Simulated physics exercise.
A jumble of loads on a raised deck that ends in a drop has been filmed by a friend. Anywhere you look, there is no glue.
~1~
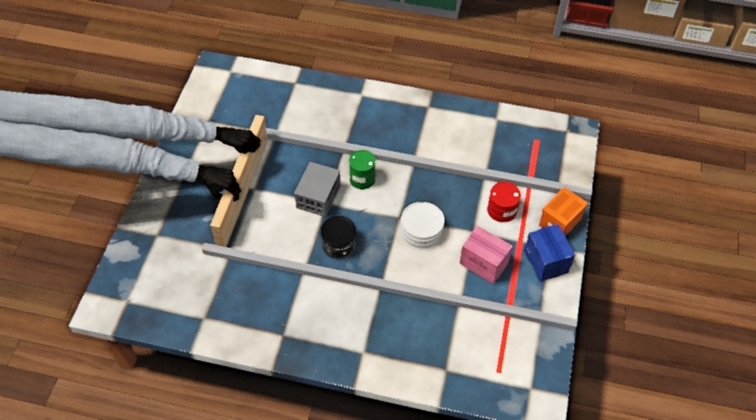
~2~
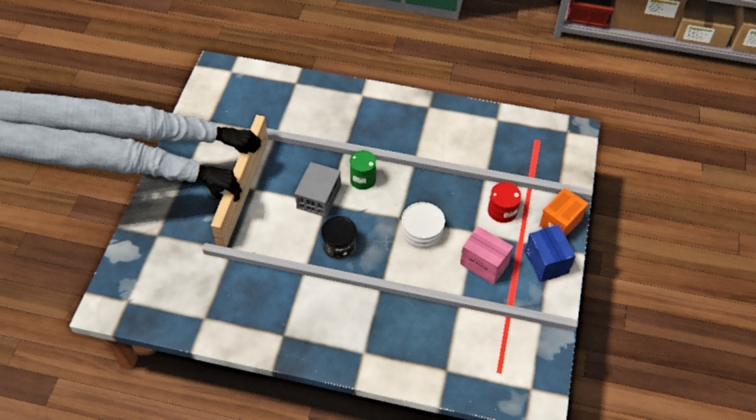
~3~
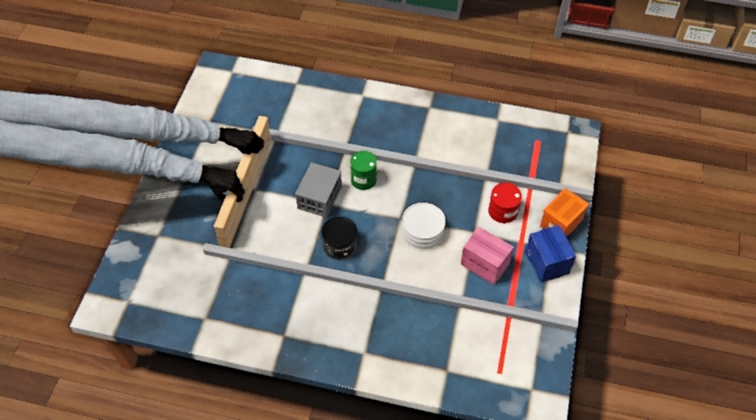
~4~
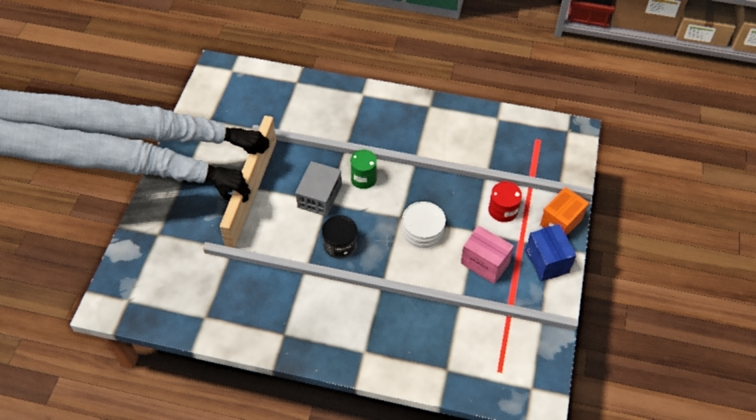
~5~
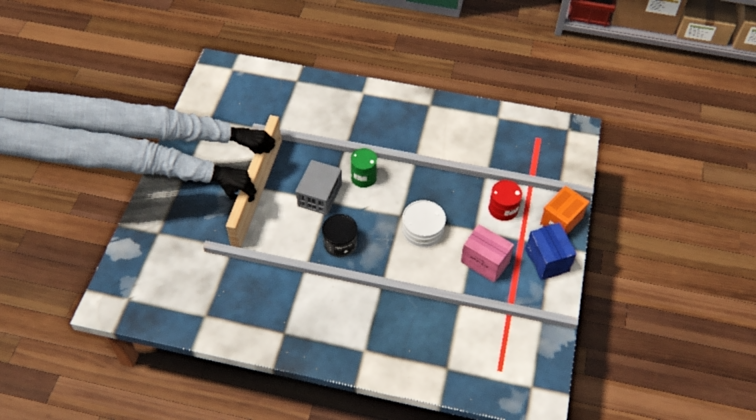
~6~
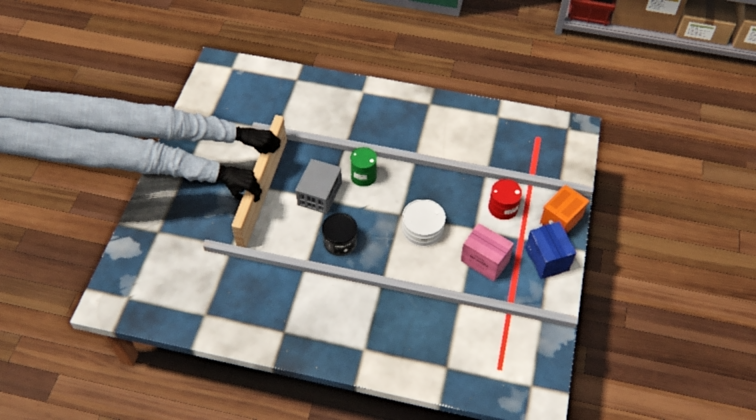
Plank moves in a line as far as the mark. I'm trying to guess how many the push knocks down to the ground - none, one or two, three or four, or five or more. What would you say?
I would say one or two.
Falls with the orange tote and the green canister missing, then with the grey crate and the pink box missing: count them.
You'd count 1 the first time and 1 the second time.
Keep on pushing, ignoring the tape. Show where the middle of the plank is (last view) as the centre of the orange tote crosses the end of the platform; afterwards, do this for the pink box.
The orange tote puts it at (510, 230), the pink box at (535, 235).
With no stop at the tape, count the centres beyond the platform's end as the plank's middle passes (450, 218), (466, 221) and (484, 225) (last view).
Place by place: 0, 0 and 0.
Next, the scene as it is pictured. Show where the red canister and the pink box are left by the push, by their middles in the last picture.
The first one ends at (571, 205), the second at (564, 287).
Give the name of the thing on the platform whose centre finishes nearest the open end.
White canister.
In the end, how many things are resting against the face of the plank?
Contact count: 3.
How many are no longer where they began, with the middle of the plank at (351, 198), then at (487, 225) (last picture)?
So 3, and at the other place 8.
Early on, none off yet; orange tote at rest near (564, 212); blue parcel at rest near (550, 250); red canister at rest near (505, 200).
A while later, none off yet; orange tote at rest near (564, 212); blue parcel travelled a little near (566, 255); red canister travelled about its own width near (525, 201).
Finally, the number that fall off is one or two; lost, blue parcel and orange tote.
